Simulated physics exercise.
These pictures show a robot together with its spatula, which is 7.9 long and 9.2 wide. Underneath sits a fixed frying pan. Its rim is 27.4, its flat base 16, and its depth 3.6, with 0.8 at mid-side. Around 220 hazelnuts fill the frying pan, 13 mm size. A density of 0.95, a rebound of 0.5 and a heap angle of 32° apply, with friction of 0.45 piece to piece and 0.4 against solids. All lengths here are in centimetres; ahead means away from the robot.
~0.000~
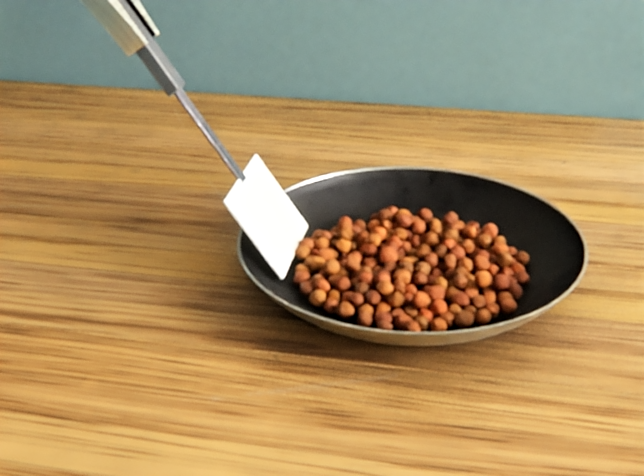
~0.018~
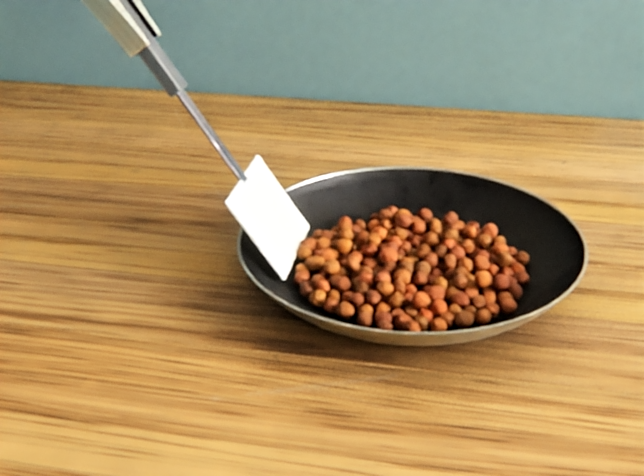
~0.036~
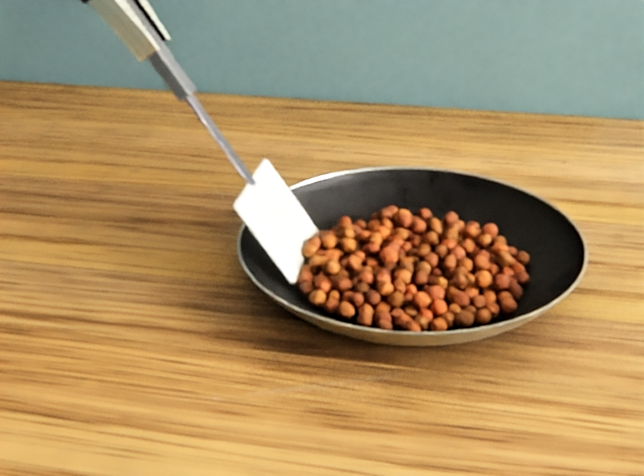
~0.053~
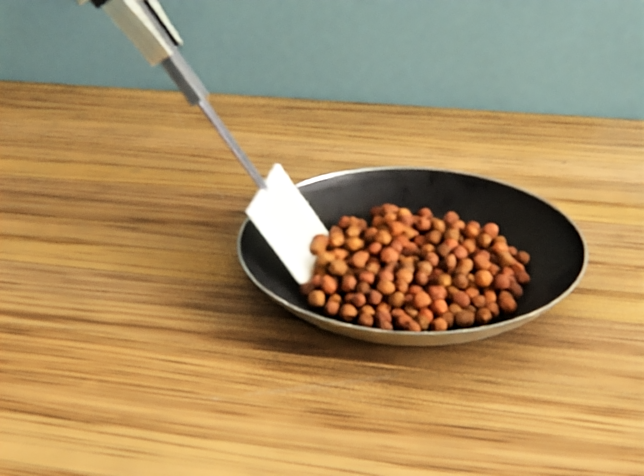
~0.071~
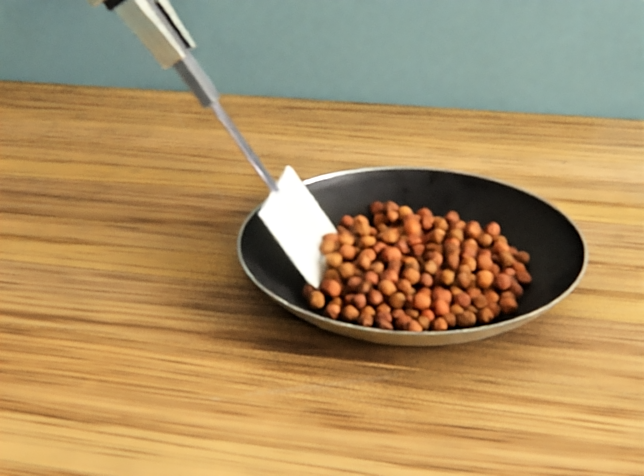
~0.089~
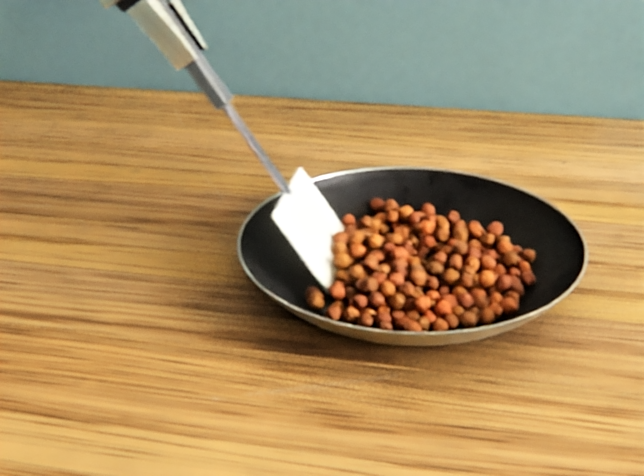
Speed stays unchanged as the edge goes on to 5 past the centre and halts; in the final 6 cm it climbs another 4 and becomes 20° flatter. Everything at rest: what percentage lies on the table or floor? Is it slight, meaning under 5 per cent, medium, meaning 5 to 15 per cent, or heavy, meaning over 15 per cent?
It is slight, under 5 per cent.
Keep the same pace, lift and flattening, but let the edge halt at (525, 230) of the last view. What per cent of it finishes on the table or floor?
Close to 10 per cent finishes on the table or floor.
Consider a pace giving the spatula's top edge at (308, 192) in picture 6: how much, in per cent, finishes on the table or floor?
About 5 percent.
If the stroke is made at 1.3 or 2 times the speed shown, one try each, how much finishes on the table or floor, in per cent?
Roughly 0 % and roughly 10 %.
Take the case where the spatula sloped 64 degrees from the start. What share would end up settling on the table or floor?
I'd expect near 0 percent then.
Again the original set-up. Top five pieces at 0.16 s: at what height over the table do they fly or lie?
Estimated height above table: Approx. 3 cm.
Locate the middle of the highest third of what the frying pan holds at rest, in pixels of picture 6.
Near (496, 262).
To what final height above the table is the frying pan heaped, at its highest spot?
Height at rest: Roughly 3.5 cm.
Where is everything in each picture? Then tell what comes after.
In the first frame, spatula top edge at (240, 177), sloping 56°; upper third of the load around (402, 256), from x 300 to 520, top at y 215; 217 in the frying pan.
In the second frame, spatula top edge at (242, 177), sloping 56°; upper third of the load around (402, 256), from x 300 to 520, top at y 215.
In the third frame, spatula top edge at (251, 182), sloping 56°; upper third of the load around (402, 256), from x 305 to 520, top at y 215.
In the fourth frame, spatula top edge at (263, 186), sloping 56°; upper third of the load around (404, 256), from x 305 to 520, top at y 210.
In the fifth frame, spatula top edge at (275, 189), sloping 56°; upper third of the load around (411, 254), from x 310 to 525, top at y 210.
In the sixth frame, spatula top edge at (287, 190), sloping 56°; upper third of the load around (415, 253), from x 315 to 530, top at y 205; 217 in the frying pan.
After 0.16 s, sloping 56°, highest piece 3 above the table; 217 in the frying pan.
After 0.23 s, sloping 46°, highest piece 4 above the table; 217 in the frying pan.
After 0.46 s, sloping 36°, highest piece 4 above the table; 217 in the frying pan.
After 1.51 s, sloping 36°, highest piece 3 above the table; 217 in the frying pan.
At rest, 217 in the frying pan. That is 0 % on the table or floor.
